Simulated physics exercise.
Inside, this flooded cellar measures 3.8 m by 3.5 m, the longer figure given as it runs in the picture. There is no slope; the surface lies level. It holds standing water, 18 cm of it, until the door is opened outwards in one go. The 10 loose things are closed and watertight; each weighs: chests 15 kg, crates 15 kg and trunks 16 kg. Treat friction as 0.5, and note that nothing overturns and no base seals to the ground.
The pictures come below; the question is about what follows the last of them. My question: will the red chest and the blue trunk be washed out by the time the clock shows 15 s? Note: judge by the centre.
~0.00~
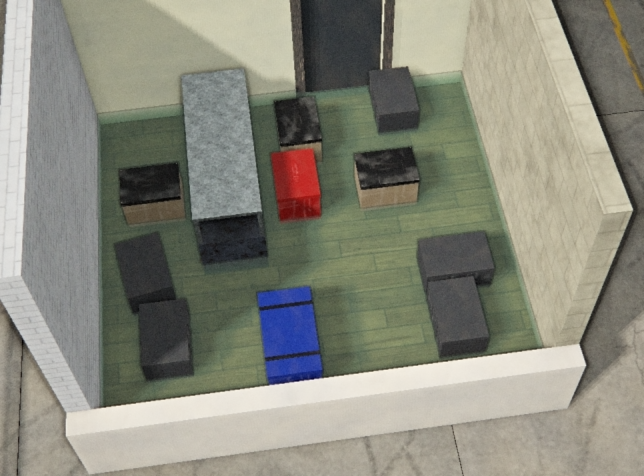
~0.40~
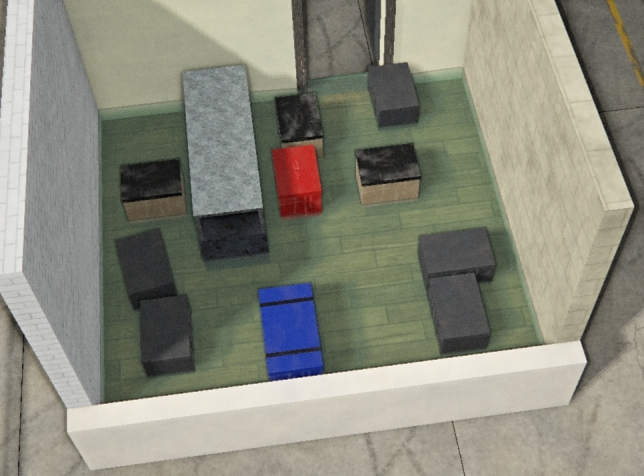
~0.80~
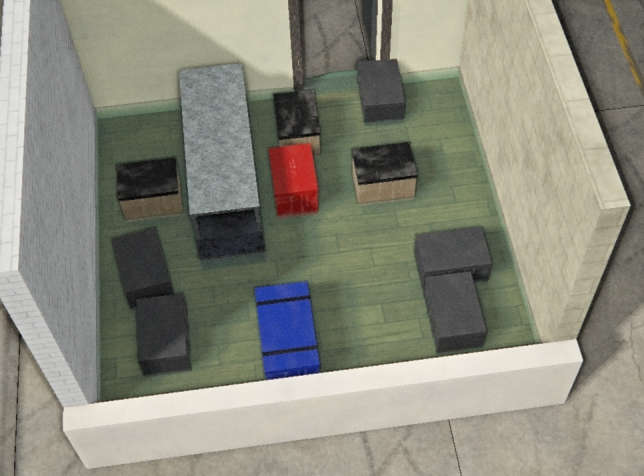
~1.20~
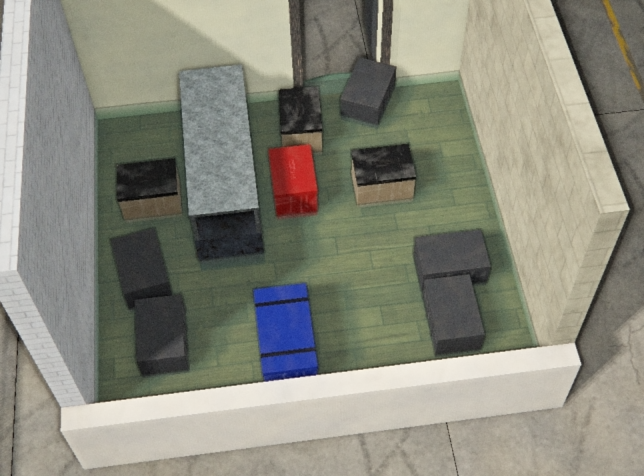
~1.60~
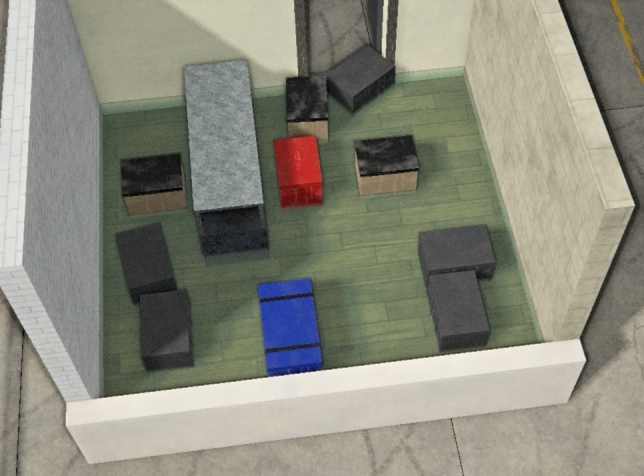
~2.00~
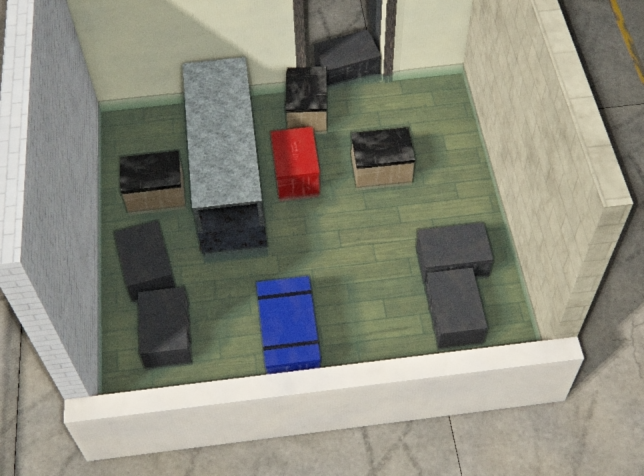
Red chest: Out; blue trunk: Still in.
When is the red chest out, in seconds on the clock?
That happens at about 8.0 s.
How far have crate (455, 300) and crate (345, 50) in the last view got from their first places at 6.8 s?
Log: Item 1 at 30 cm, item 2 gone out.
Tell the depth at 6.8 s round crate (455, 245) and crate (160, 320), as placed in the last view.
Around 15 cm and 14 cm.
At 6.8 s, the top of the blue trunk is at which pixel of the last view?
Near (334, 294).
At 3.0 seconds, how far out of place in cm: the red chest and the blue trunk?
Close to 30 cm for the first and 5 cm for the second.
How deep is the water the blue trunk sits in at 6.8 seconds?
About 15 cm.
After 3.0 s the red chest is near (295, 136), 0.3 m from its start, afloat; the blue trunk is near (290, 315), 0.1 m from its start, afloat; 1 of 10 are out; 9 afloat.
After 6.8 s the red chest is near (315, 81), 1.1 m from its start, afloat; the blue trunk is near (334, 294), 0.5 m from its start, afloat; 3 of 10 are out; 7 afloat.
After 11.0 s the red chest has gone out; the blue trunk is near (352, 267), 0.8 m from its start, afloat; 4 of 10 are out; 6 afloat.
After 15.0 s the red chest has gone out; the blue trunk is near (377, 230), 1.2 m from its start, afloat; 4 of 10 are out; 6 afloat.
